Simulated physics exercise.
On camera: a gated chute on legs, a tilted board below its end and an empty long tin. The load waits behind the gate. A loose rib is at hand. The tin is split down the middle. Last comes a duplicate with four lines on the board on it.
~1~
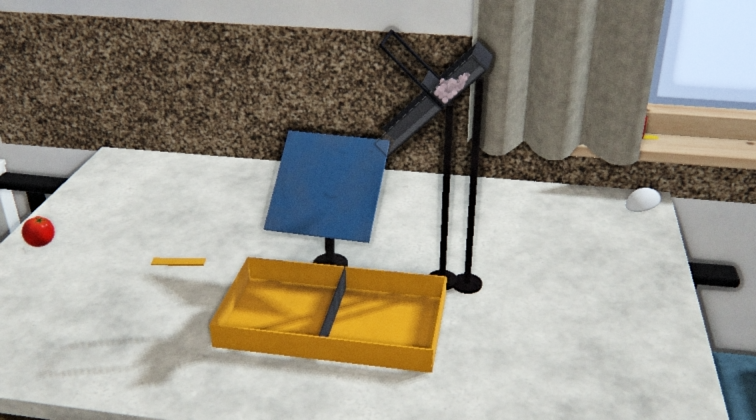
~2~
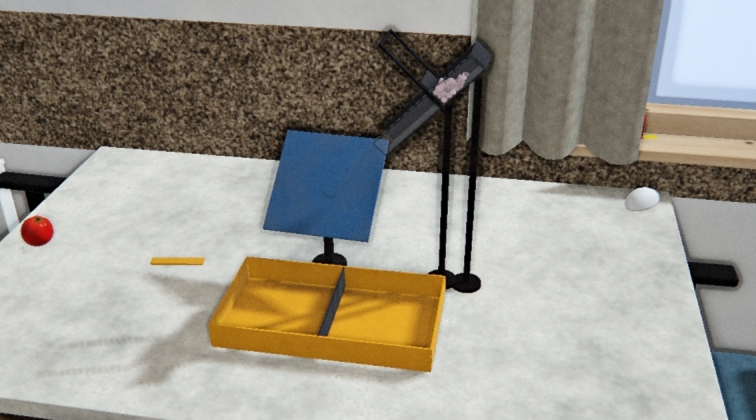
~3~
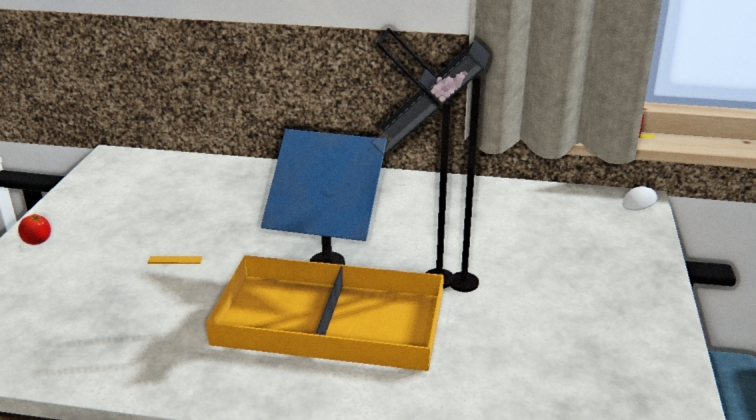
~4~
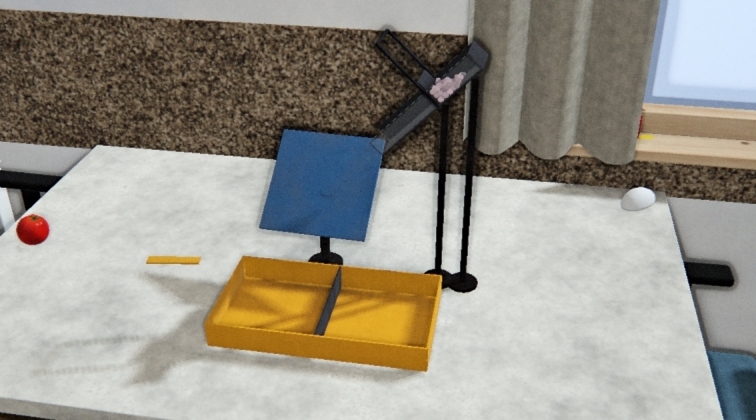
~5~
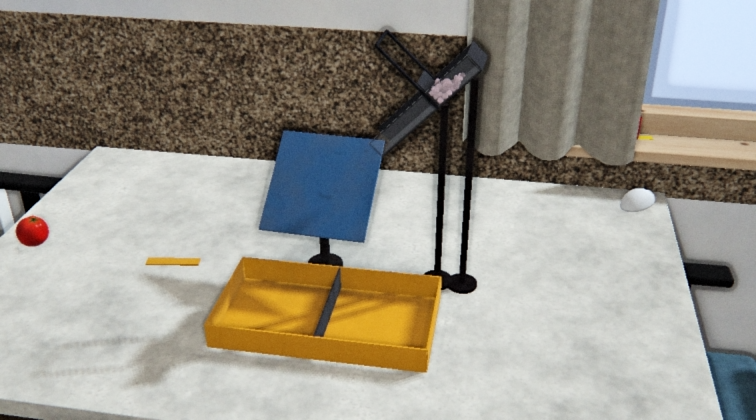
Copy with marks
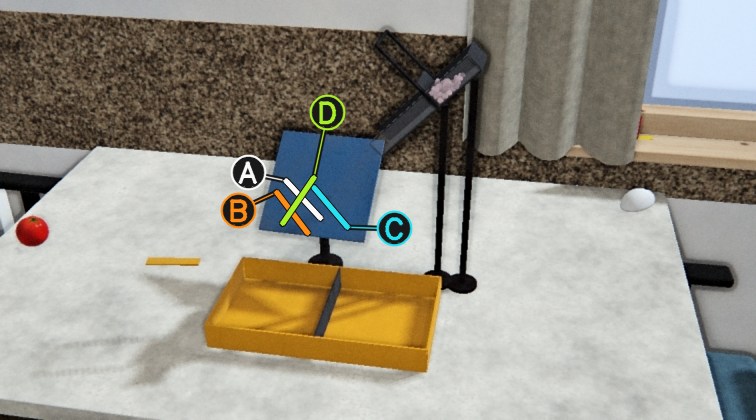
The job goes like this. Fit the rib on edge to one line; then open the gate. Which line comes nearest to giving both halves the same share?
A is best.
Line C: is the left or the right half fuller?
Right.
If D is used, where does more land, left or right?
The left half.
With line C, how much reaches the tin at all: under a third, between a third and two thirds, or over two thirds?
Line C gives over two thirds.
On the marked copy, line A from (286, 180) to (320, 218); line B from (276, 192) to (307, 232); line C from (313, 187) to (347, 227); line D from (313, 177) to (282, 223).
Choosing A, of what is caught, close to two thirds in the left half, close to a third in the right.
Choosing B, of what is caught, the bulk in the left half, close to a quarter in the right.
Choosing C, of what is caught, a small share in the left half, the bulk in the right.
Choosing D, of what is caught, all but a few in the left half, a small share in the right.
